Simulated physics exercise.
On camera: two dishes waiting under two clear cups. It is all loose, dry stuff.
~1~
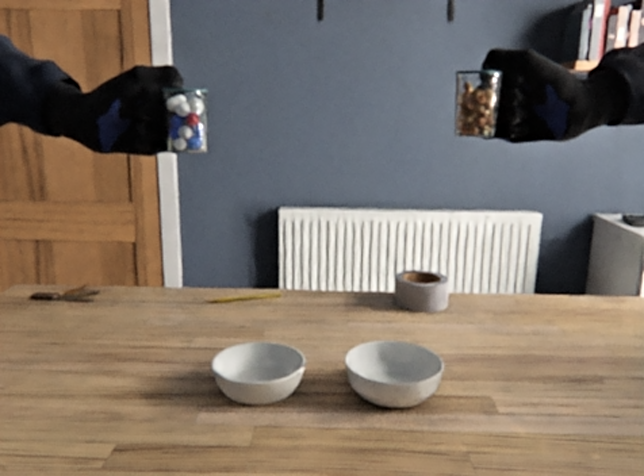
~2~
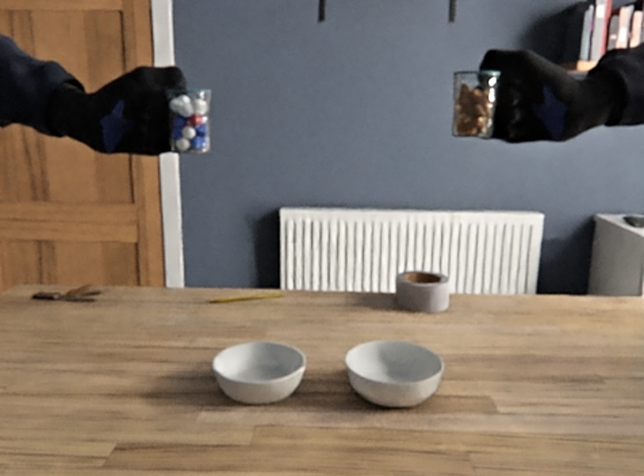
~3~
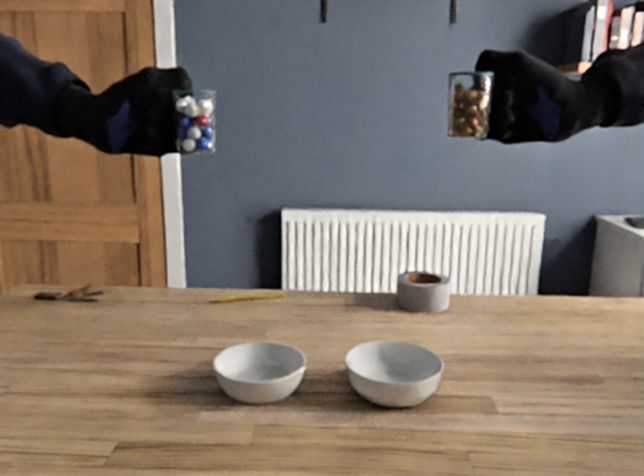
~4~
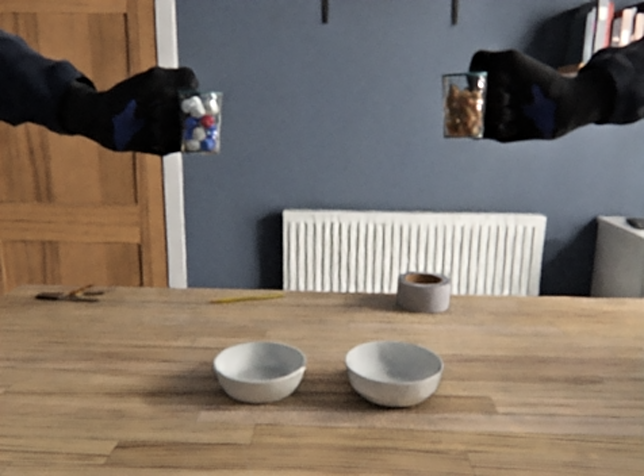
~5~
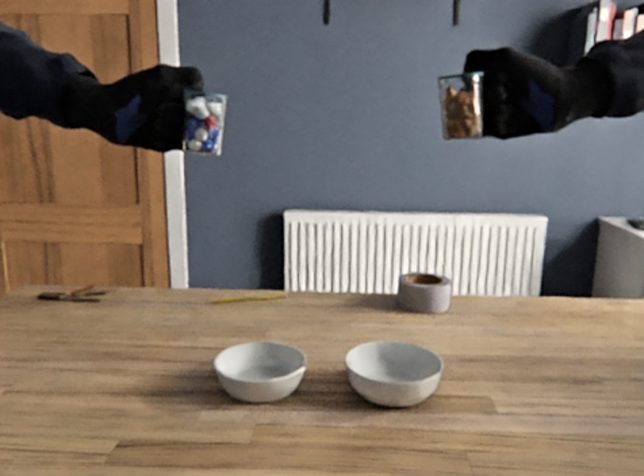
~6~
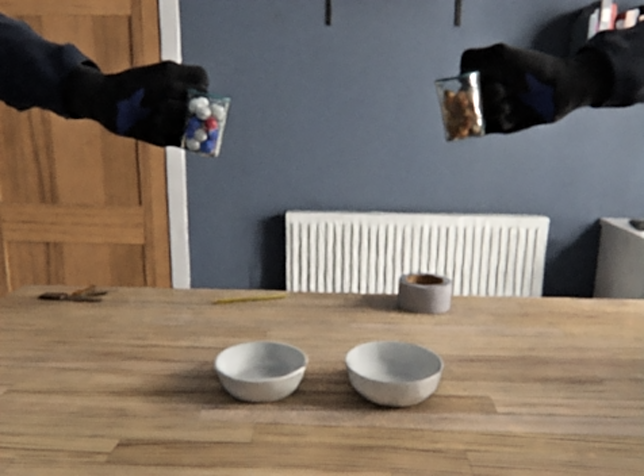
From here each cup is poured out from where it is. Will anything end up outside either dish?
In the end the left one ends with pieces scattered round it, and the right one ends with pieces scattered round it.
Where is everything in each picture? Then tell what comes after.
The first picture shows left dish at (253, 386), empty; left cup at (186, 121), holding gumballs, high above its dish; right dish at (399, 387), empty; right cup at (476, 104), holding roasted chickpeas, high above its dish.
The second picture shows left cup at (190, 121), upright; right cup at (474, 105), upright.
The third picture shows left cup at (195, 122), upright; right cup at (469, 106), upright.
The fourth picture shows left cup at (201, 123), upright; right cup at (464, 106), upright.
The fifth picture shows left cup at (203, 123), tipped 6°; right cup at (461, 107), tipped 6°.
The sixth picture shows left dish at (254, 383); left cup at (204, 124), tipped 12°; right dish at (398, 386); right cup at (461, 108), tipped 12°.
Then, 0.65 s after the last picture, left, all still in the cup; right, all still in the cup.
Then, 1.22 s after the last picture, left, most still in the cup, about a quarter in the air; right, all still in the cup.
Then, 1.71 s after the last picture, left, about two thirds in the dish, a small part outside the dish, a small part in the air; right, about two thirds in the dish, a stray few outside the dish, about a third in the air.
By the end, left, about two thirds in the dish, about a third outside the dish; right, nearly all in the dish, a small part outside the dish.
